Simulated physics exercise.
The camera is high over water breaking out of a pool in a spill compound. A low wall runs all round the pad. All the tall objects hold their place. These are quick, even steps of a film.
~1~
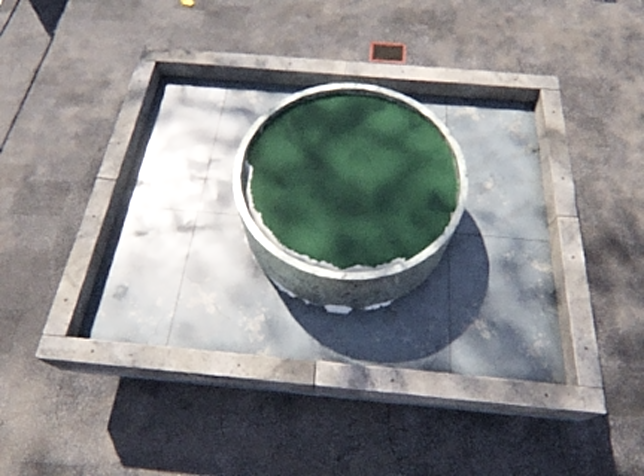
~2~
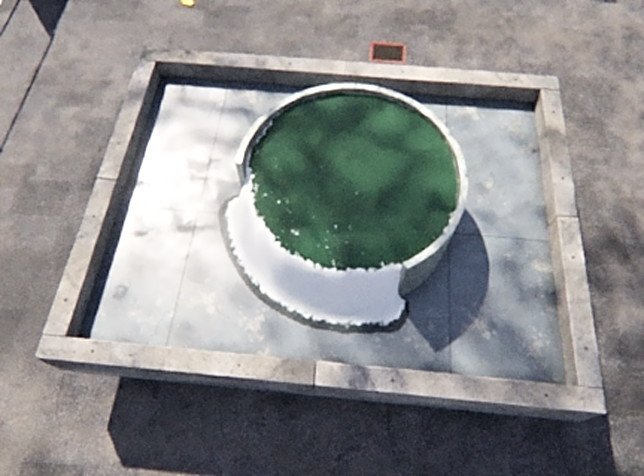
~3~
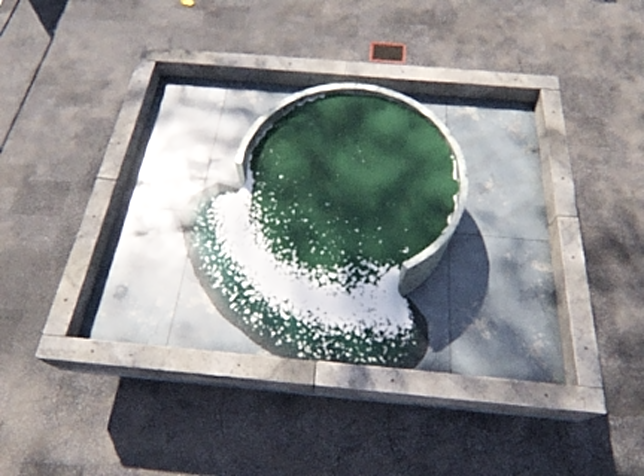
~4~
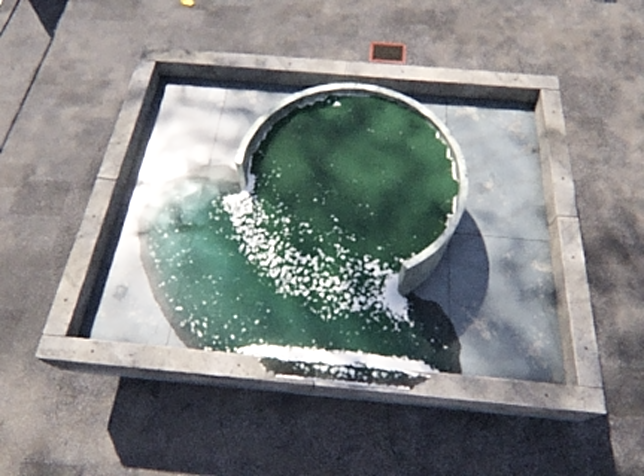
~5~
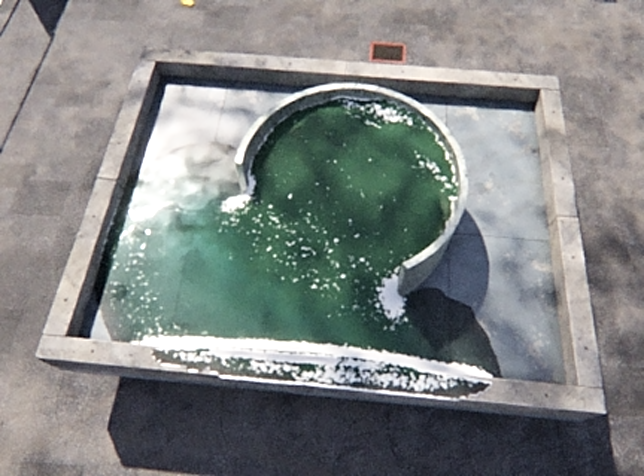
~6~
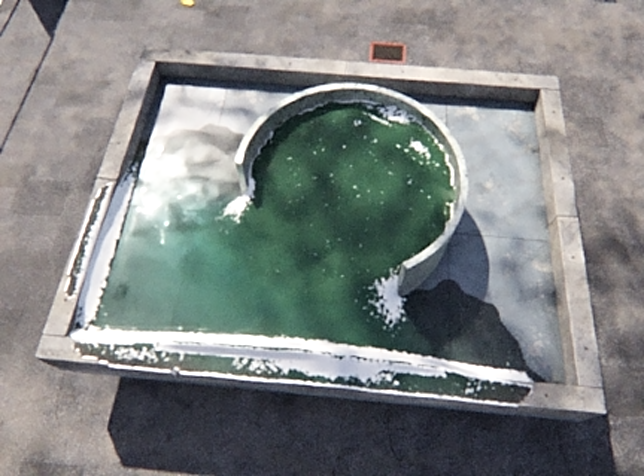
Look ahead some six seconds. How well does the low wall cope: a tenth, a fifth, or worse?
It loses above a fifth.
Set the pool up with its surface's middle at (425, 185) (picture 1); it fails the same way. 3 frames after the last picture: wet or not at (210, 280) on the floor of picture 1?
Verdict: Covered.
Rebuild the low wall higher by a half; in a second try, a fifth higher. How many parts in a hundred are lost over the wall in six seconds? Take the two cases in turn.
Roughly 8 per cent, then 16 per cent.
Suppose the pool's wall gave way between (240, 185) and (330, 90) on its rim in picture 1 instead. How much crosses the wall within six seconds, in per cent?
I make it 22 per cent.
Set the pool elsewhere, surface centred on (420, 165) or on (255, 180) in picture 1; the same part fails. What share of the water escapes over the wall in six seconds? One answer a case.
In turn 20 and 28 per cent.
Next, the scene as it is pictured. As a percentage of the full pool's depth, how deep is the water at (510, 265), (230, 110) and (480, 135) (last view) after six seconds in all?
In that order: 25, 20 and 30 per cent.
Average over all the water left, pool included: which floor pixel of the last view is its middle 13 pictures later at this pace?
I would point to (281, 251).
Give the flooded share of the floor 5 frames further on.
I make it 50 per cent.
A moment on, water covers 45 % of the floor; the low wall has let 3 % over.
Next, water covers 45 % of the floor; the low wall has let 7 % over.
Then, water covers 70 % of the floor; the low wall has let 20 % over.
Later, water covers 85 % of the floor; the low wall has let 23 % over.
In the end, water covers 85 % of the floor; the low wall has let 24 % over.
